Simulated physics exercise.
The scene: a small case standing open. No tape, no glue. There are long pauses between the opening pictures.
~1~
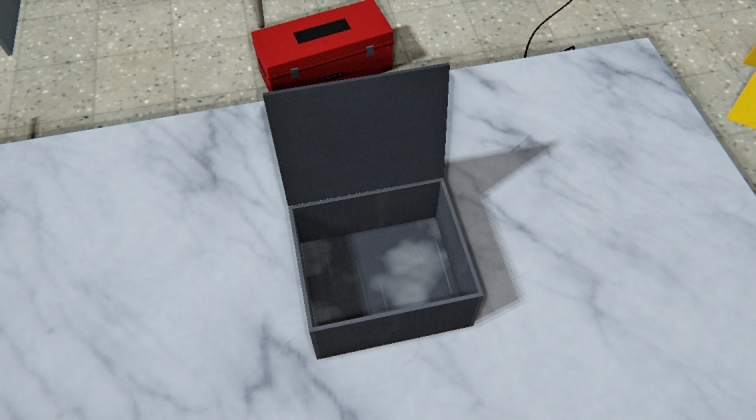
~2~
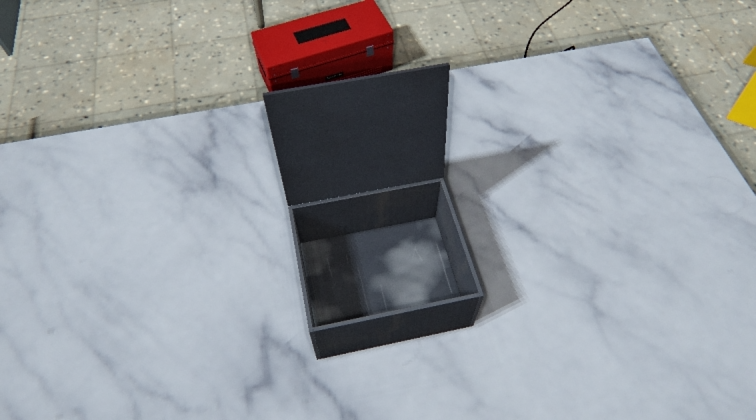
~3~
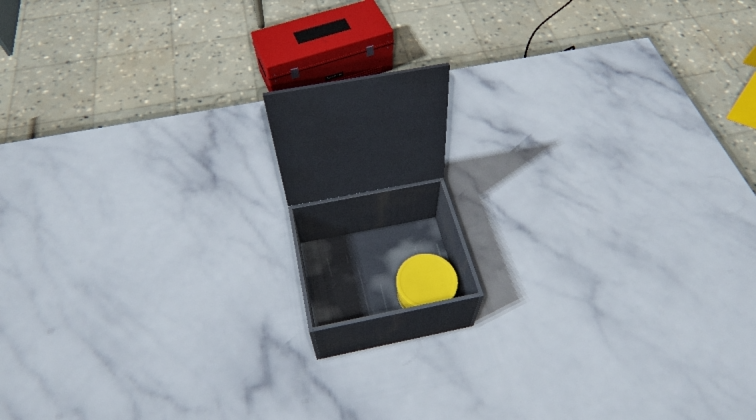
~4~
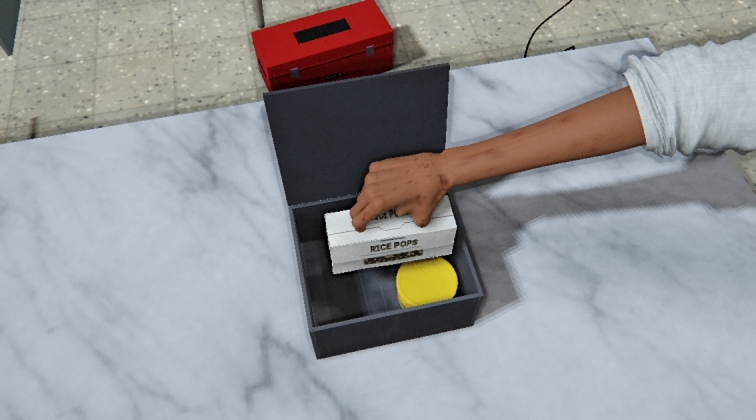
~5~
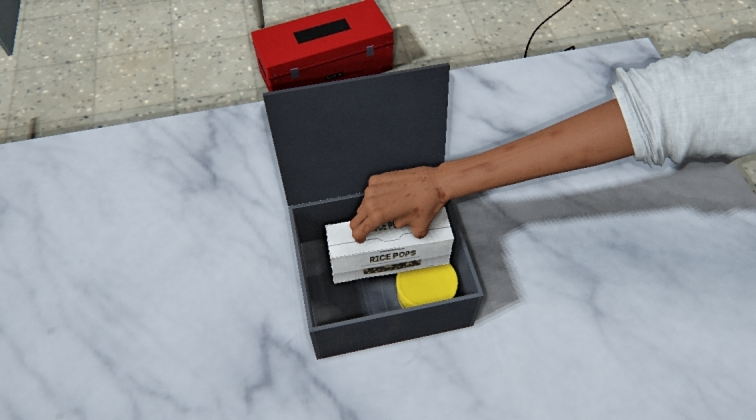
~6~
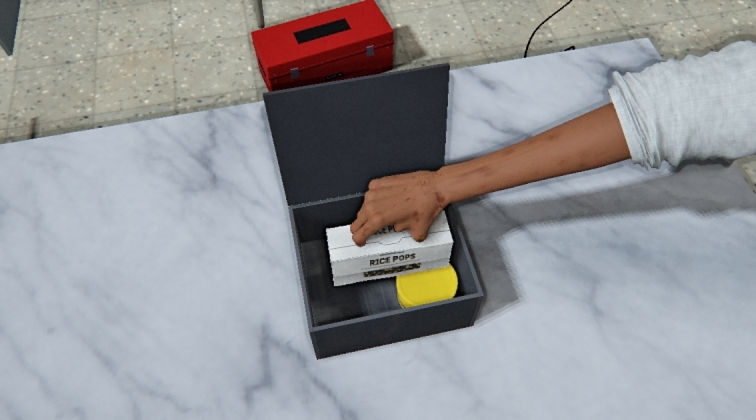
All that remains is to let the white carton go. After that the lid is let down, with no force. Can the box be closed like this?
The lid sits on the rim.
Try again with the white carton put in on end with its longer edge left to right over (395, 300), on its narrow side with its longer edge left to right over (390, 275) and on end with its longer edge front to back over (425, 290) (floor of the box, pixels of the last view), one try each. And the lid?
First try: It stays ajar; second try: It closes; third try: It stays ajar.
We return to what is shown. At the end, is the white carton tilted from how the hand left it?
The white carton ends up tilted.
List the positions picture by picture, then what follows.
The last thing is not in view yet, in the first picture.
The last thing is not in view yet, in the second picture.
The last thing is not in view yet; yellow tub (426, 287), in the third picture.
Coming down; white carton (390, 235); yellow tub (426, 287), in the fourth picture.
Coming down; white carton (389, 245); yellow tub (426, 287), in the fifth picture.
Put in, still held; white carton (389, 249); yellow tub (426, 287), in the sixth picture.
Then, 1.20 s later than the last frame, lid 83° above the rim; white carton on its side near (382, 246).
Then, 1.80 s later than the last frame, lid 31° above the rim; white carton on its side near (382, 246).
When it is over, lid shut; lying over in the box, white carton; yellow tub as before. End places, in pixels of the last picture, white carton near (382, 246).
